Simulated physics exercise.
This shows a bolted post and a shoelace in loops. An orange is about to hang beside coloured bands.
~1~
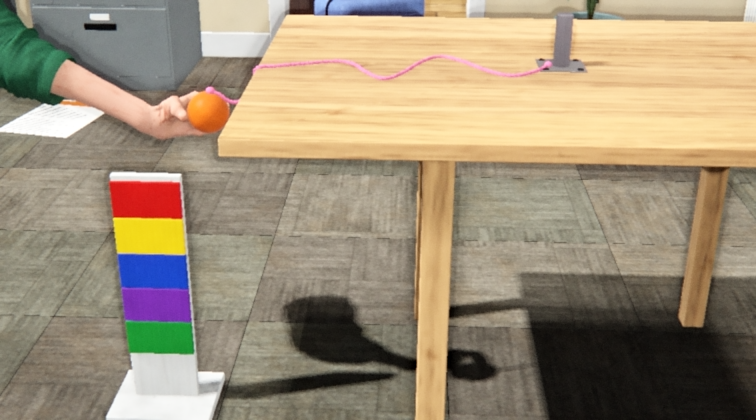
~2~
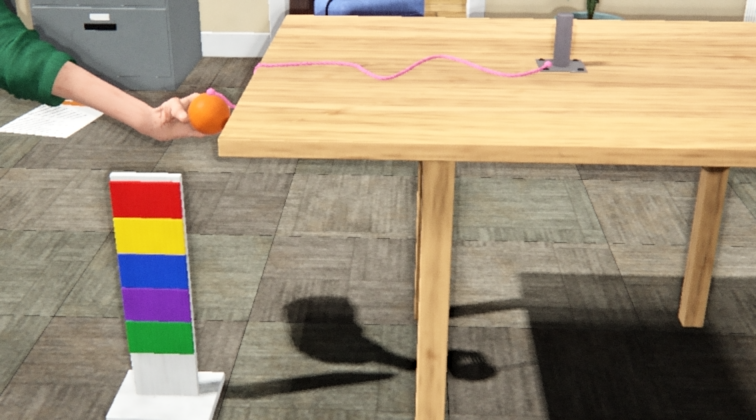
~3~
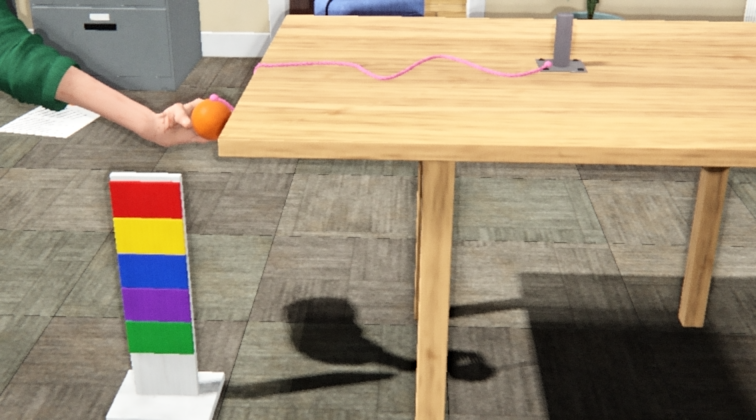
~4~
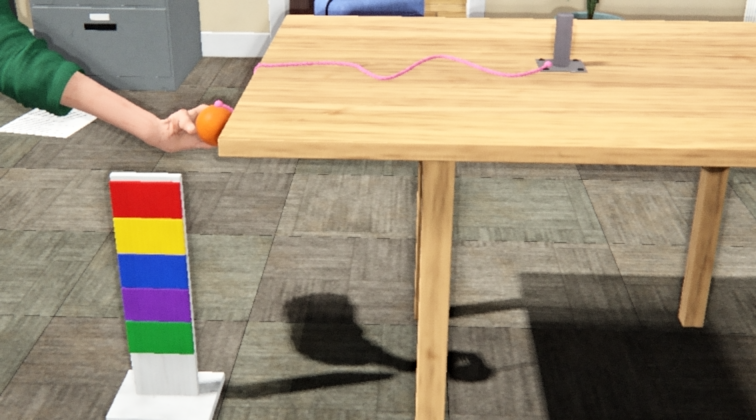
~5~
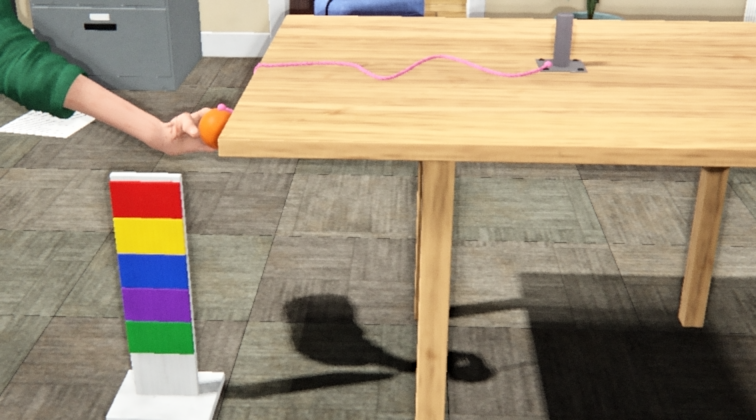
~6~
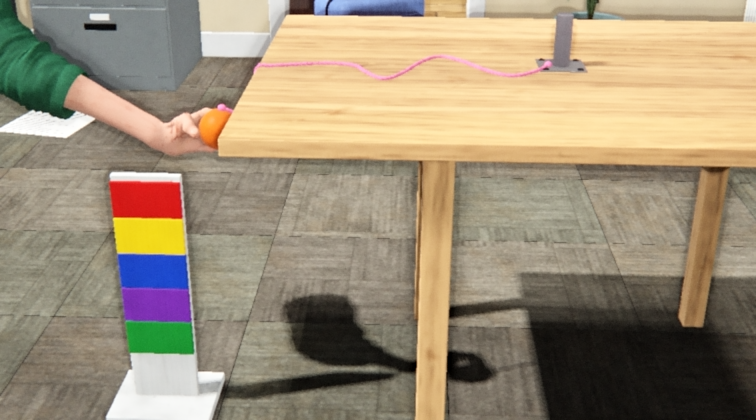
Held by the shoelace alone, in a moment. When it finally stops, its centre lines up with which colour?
Blue.
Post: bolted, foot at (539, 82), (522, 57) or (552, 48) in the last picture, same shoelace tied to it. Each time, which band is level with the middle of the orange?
Purple; purple; blue.
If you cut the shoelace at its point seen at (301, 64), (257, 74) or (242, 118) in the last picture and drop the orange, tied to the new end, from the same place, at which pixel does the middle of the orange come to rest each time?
The pixels are (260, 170), (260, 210) and (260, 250), in the order of the tries.
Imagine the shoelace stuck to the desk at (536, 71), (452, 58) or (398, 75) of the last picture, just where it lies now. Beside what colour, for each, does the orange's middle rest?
First try blue, second try yellow, third try red.
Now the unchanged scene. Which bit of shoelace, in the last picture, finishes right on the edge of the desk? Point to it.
Pixel (364, 71).
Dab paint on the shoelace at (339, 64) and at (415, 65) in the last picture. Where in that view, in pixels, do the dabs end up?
Point one: (257, 110); point two: (349, 67).
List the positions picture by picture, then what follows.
The first frame shows orange (209, 112); red (146, 201); yellow (149, 237); blue (153, 272); purple (156, 306); green (160, 339).
The second frame shows orange (209, 114); shoelace through (526, 74) (458, 60) (408, 70) (356, 66) (274, 66).
The third frame shows orange (212, 120).
The fourth frame shows orange (217, 126); shoelace through (526, 74) (458, 60) (408, 70) (356, 66) (274, 66).
The fifth frame shows orange (219, 129).
The sixth frame shows orange (220, 129); shoelace through (526, 74) (458, 60) (408, 70) (356, 66) (274, 66).
Soon after, orange near (251, 248); level with yellow.
Then, orange near (282, 266); level with blue.
At rest, orange near (266, 274); level with blue. The blue one.
